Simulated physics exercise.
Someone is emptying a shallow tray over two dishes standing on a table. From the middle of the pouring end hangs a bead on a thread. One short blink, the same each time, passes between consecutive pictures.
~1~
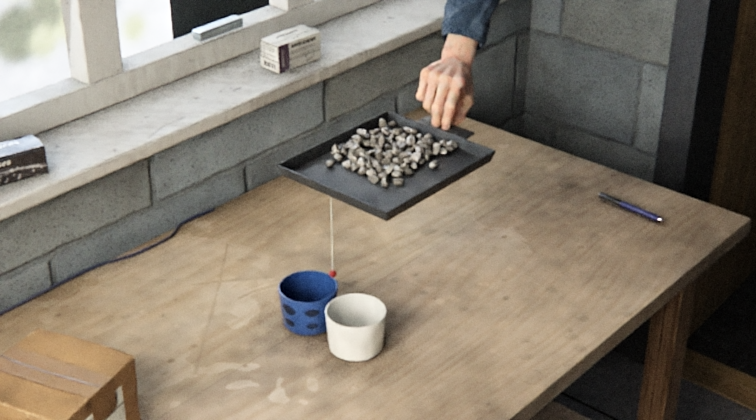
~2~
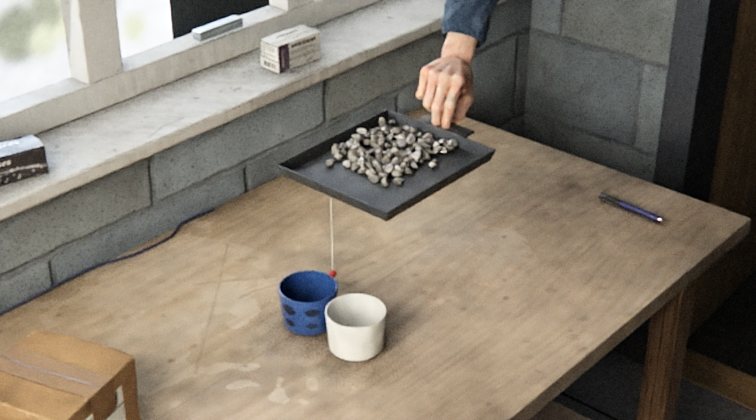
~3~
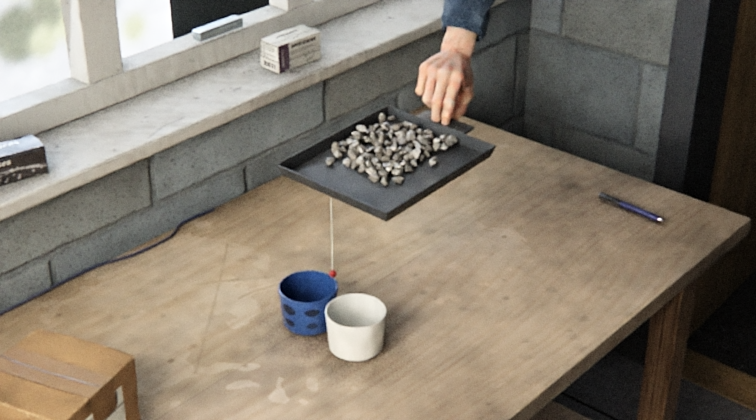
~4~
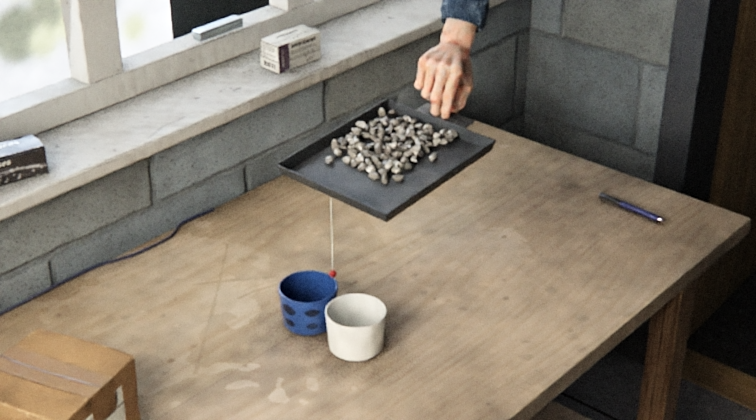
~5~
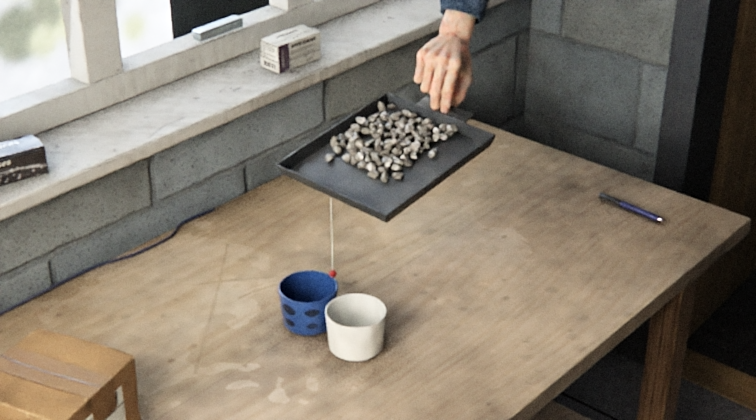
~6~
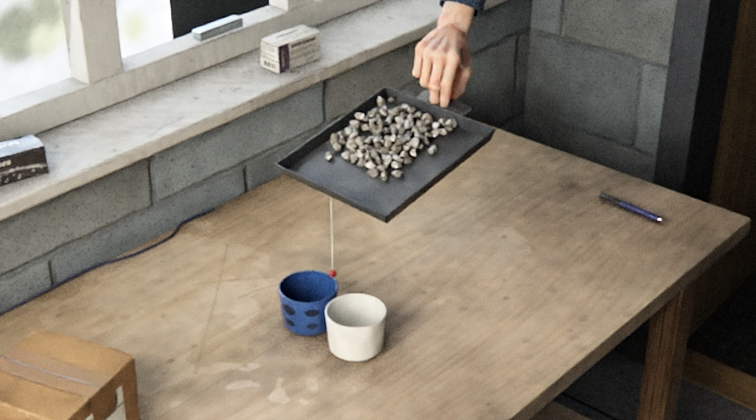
A hand slowly tilts a dark tray of gravel above a blue cup and a white cup.
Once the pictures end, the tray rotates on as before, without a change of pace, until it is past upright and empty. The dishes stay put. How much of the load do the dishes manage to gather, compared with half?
Most of what falls will go into the dishes.
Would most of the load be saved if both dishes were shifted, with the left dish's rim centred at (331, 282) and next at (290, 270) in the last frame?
With the first shift the pair saves less than a half; with the second, less than a half.
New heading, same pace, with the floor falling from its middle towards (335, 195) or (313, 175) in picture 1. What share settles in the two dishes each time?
Around 50 per cent first, around 10 per cent next.
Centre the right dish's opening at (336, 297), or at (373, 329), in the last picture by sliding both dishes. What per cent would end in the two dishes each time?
In order, 40 % and 70 %.
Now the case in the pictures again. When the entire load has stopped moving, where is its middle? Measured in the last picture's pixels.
(342, 338).
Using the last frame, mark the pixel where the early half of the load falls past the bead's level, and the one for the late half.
I'd say around (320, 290) at first, then around (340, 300).
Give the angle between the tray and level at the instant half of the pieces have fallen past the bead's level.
95°, roughly.
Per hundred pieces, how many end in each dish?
At the end, 30 percent of the load sits in the left dish and 40 percent in the right dish.
Soon, tray tipped steeply; nearly all on the tray; a small part in the air.
A while on, tray tipped right over; about two thirds on the tray; a small part in the right dish; a small part in the left dish; a small part outside both; a small part in the air.
Towards the end, tray tipped past a quarter turn; about a third in the right dish; about a quarter in the left dish; about a third outside both.
Finally, tray tipped past a quarter turn; about a third in the right dish; about a quarter in the left dish; about a third outside both.
